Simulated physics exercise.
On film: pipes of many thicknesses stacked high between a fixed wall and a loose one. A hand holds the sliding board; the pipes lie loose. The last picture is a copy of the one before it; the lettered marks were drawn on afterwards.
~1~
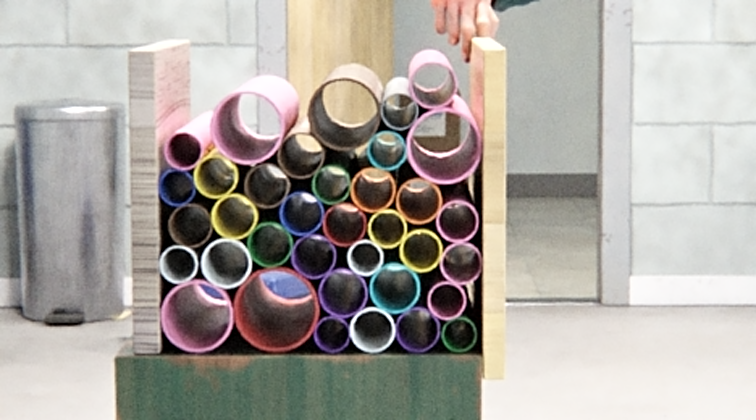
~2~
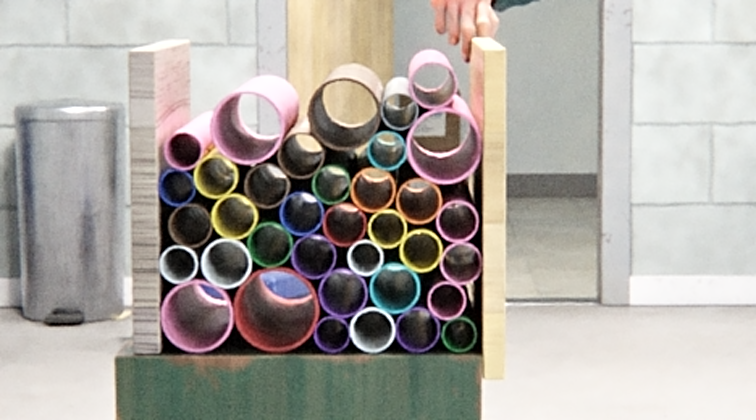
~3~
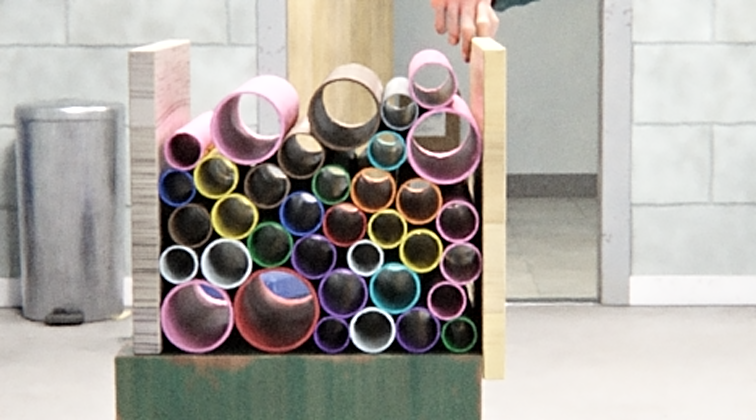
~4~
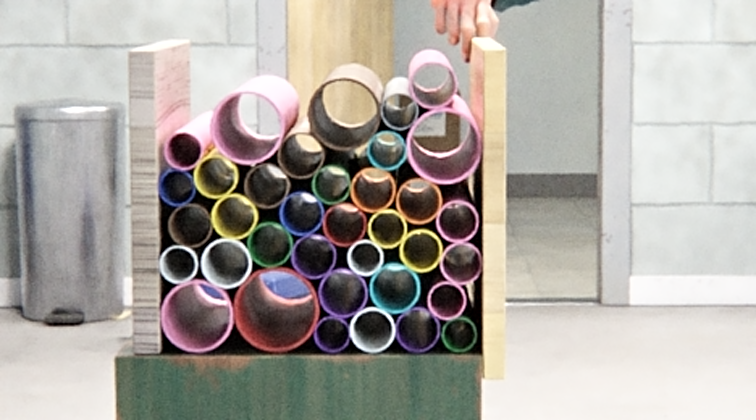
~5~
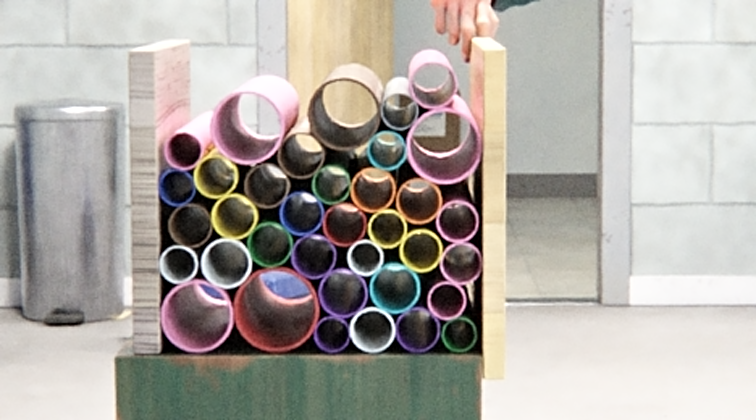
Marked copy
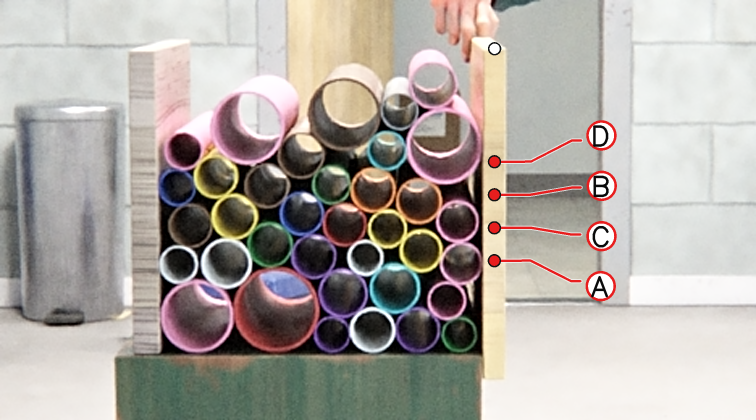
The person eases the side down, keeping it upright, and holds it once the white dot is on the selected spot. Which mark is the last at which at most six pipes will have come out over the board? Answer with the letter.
Stop at A.
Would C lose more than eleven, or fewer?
It loses fewer than eleven.
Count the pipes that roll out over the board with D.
At D the number is none.
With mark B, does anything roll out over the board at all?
At B: No.
On the copy, A at (494, 261); B at (494, 195); C at (494, 227); D at (494, 161); the white dot at (495, 48).
On A. First, top of the board (483, 141).
Then, top of the board (483, 245).
Finally, top of the board (483, 260), five out over the board.
By contrast, B none out over the board; C three out over the board; D none out over the board.
